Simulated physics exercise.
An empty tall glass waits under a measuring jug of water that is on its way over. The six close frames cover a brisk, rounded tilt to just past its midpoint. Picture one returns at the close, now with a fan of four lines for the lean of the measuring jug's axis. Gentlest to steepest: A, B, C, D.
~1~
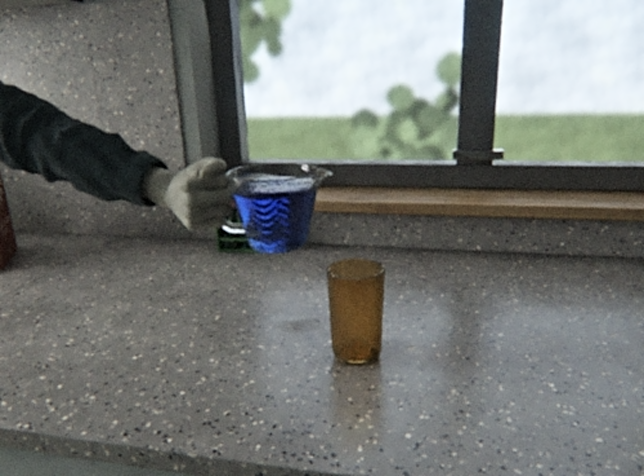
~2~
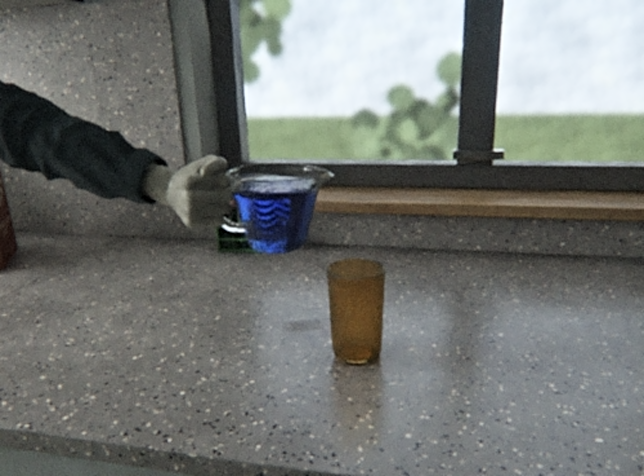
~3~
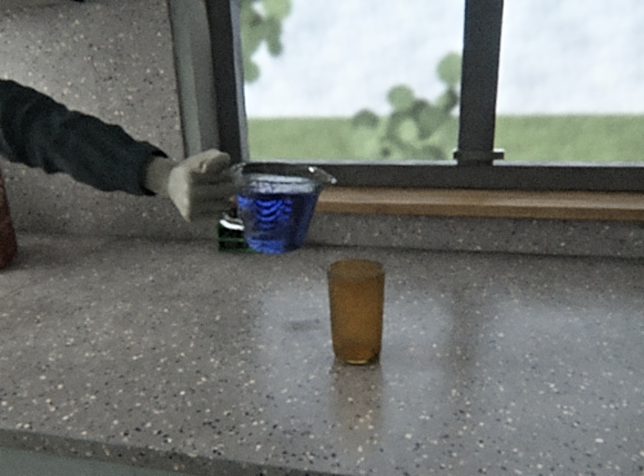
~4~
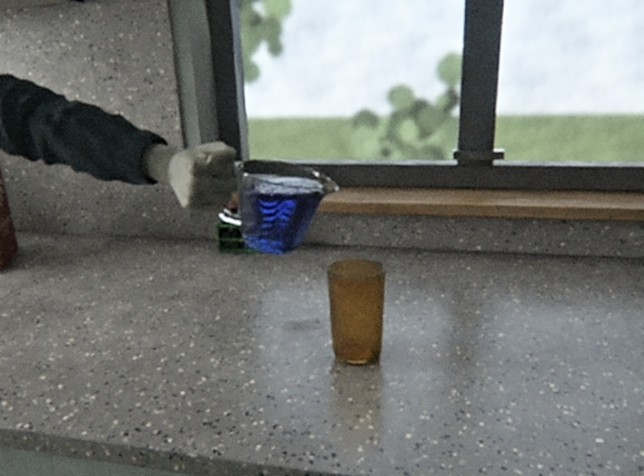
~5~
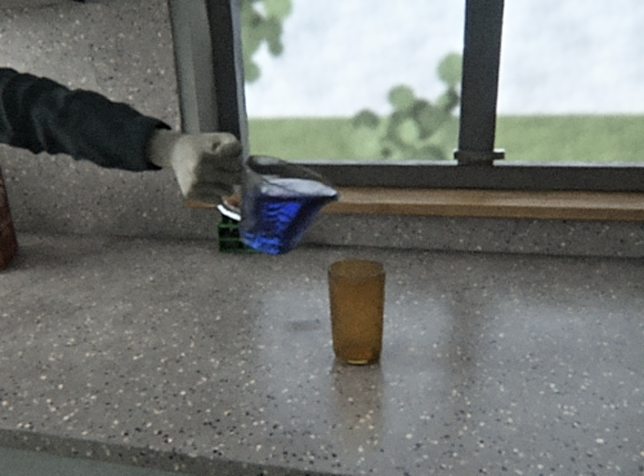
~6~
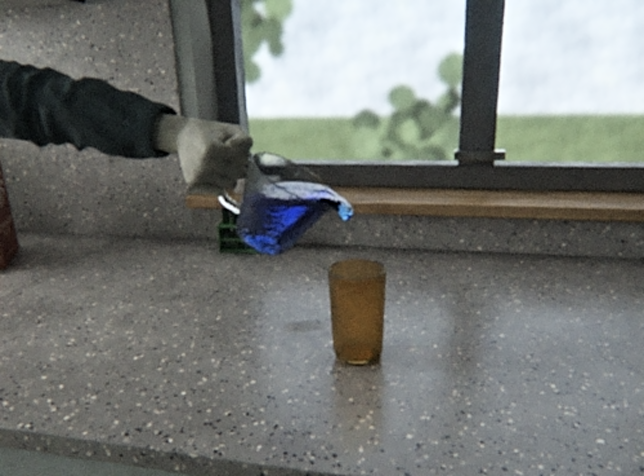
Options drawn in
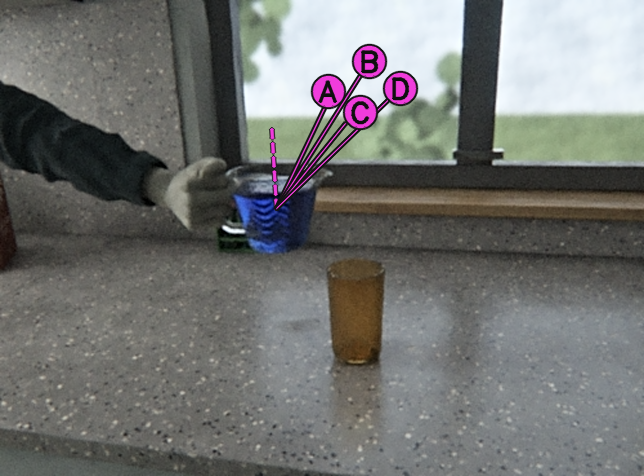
A gloved hand tips a clear jug rightward until blue liquid just passes its lip.
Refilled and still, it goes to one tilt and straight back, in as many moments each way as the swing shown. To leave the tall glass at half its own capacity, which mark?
D works best here.
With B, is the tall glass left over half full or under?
Under.
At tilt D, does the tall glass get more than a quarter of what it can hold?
Yes.
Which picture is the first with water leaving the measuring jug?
In picture 6.
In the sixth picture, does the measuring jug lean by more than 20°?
Yes.
On the marked copy, A at (324, 108); B at (360, 75); C at (345, 123); D at (388, 100).
With A, the tall glass ends with about 16 % of what it can hold.
With B, the tall glass ends with about 25 % of what it can hold.
With C, the tall glass ends with about 36 % of what it can hold.
With D, the tall glass ends with about 50 % of what it can hold.
